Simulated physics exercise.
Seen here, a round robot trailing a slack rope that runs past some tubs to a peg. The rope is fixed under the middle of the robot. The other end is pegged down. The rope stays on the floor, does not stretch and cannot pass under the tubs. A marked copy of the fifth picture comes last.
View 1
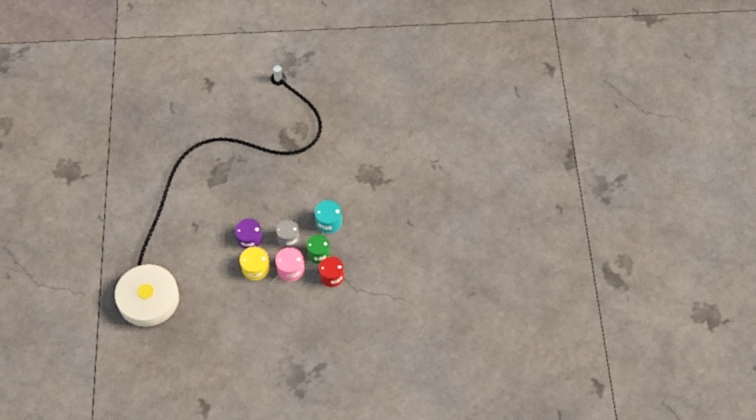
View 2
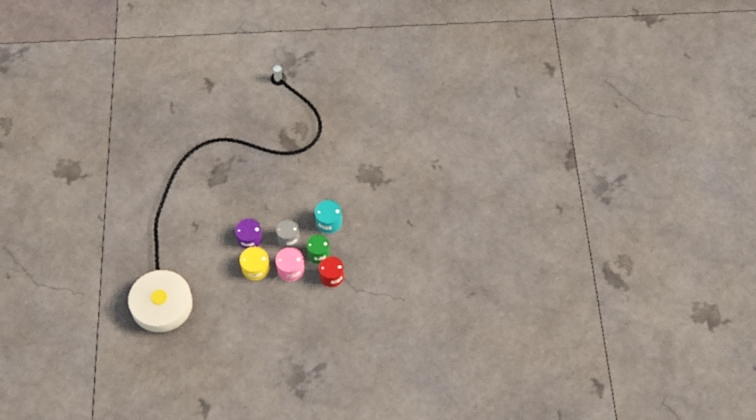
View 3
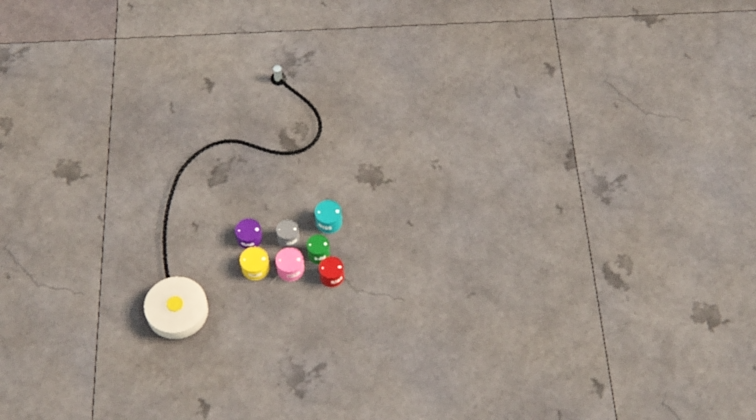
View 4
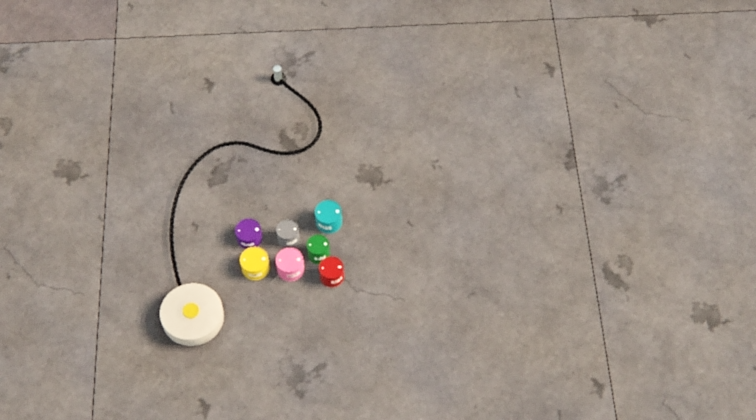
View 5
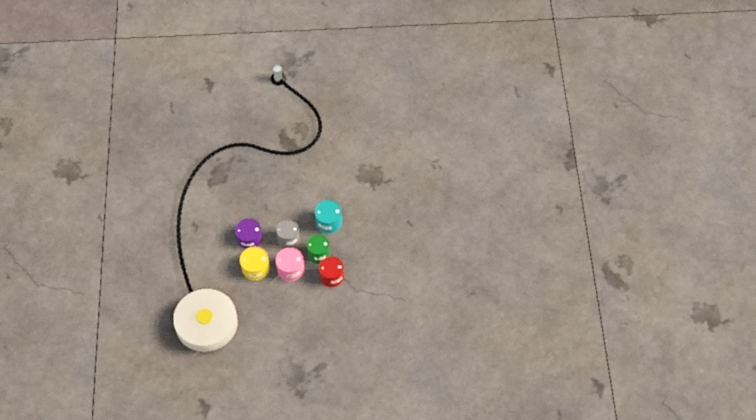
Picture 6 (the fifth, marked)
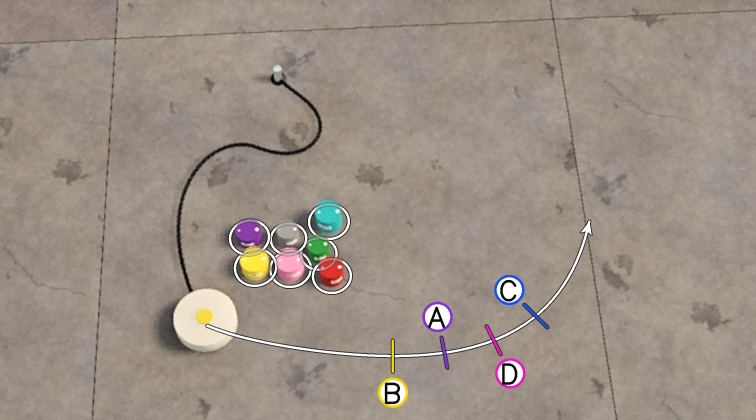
A round white robot with a yellow dot, tied by a black cord to a small peg, slid a short way right and slightly down across the stone floor, while the seven colourful tubs stayed still.
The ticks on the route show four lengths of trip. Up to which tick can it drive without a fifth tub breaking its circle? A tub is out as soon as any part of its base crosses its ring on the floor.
Stop at A.
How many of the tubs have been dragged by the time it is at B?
By then, none.
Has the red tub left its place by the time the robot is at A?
No.
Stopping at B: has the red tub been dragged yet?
No.
On the marked copy, A at (444, 353); B at (393, 356); C at (536, 316); D at (494, 340); the route from (207, 326) via (439, 353) to (589, 221).
Following A. Soon after the start, robot (287, 342).
Later, robot (372, 351).
In the end, robot (445, 348); pink tub (295, 265); yellow tub (277, 247); grey tub (296, 232); purple tub (275, 224); three over the rings.
As for the rest, B is within the limit but short; C has seven over the rings; D has seven over the rings.
